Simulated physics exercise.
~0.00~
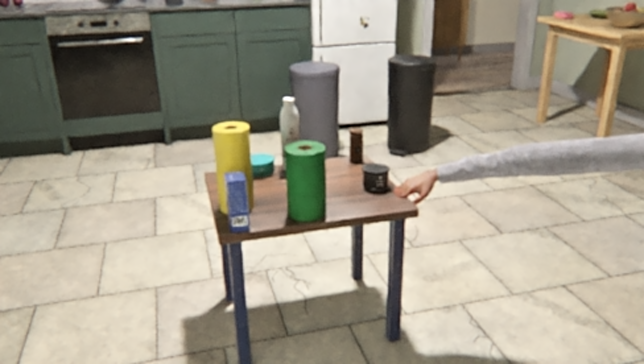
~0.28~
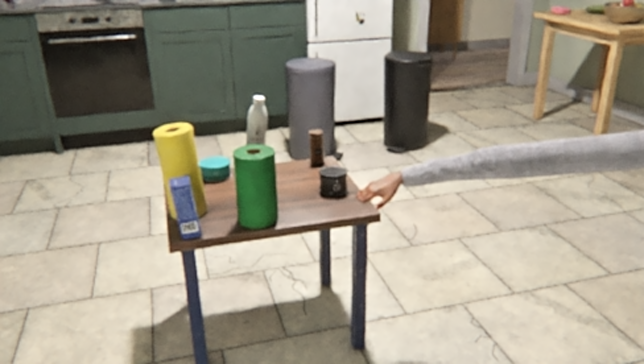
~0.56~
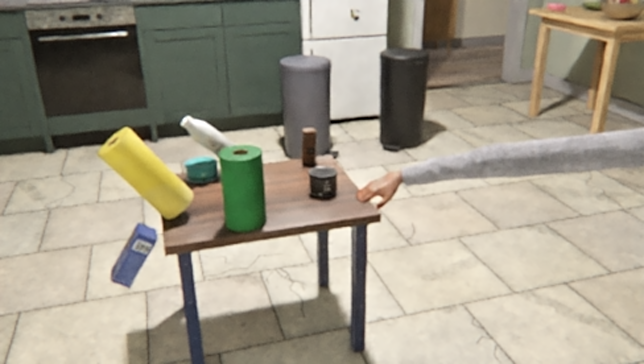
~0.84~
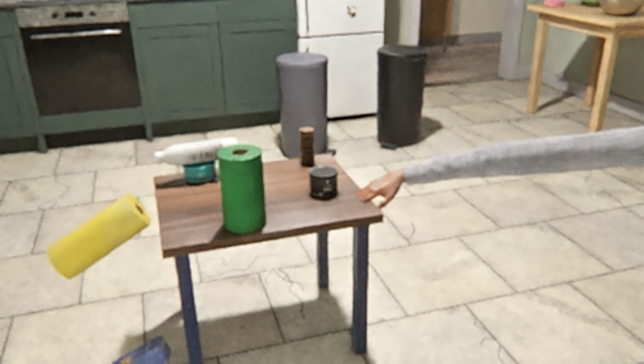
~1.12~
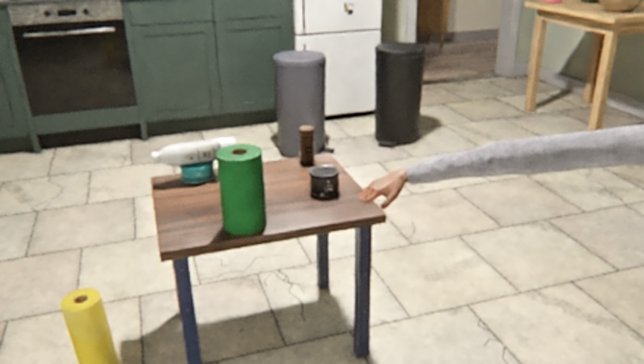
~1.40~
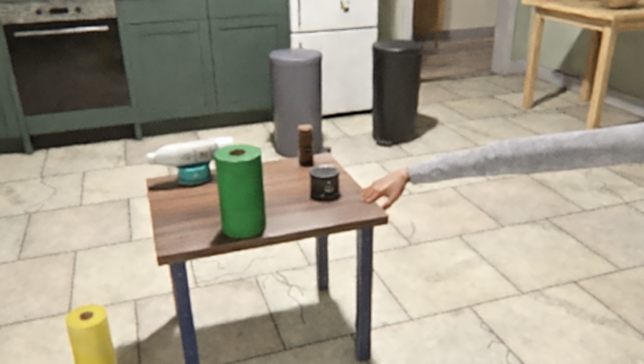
Hand shoving side table left, blue carton and yellow roll falling off, white bottle tipping over, green roll staying upright.
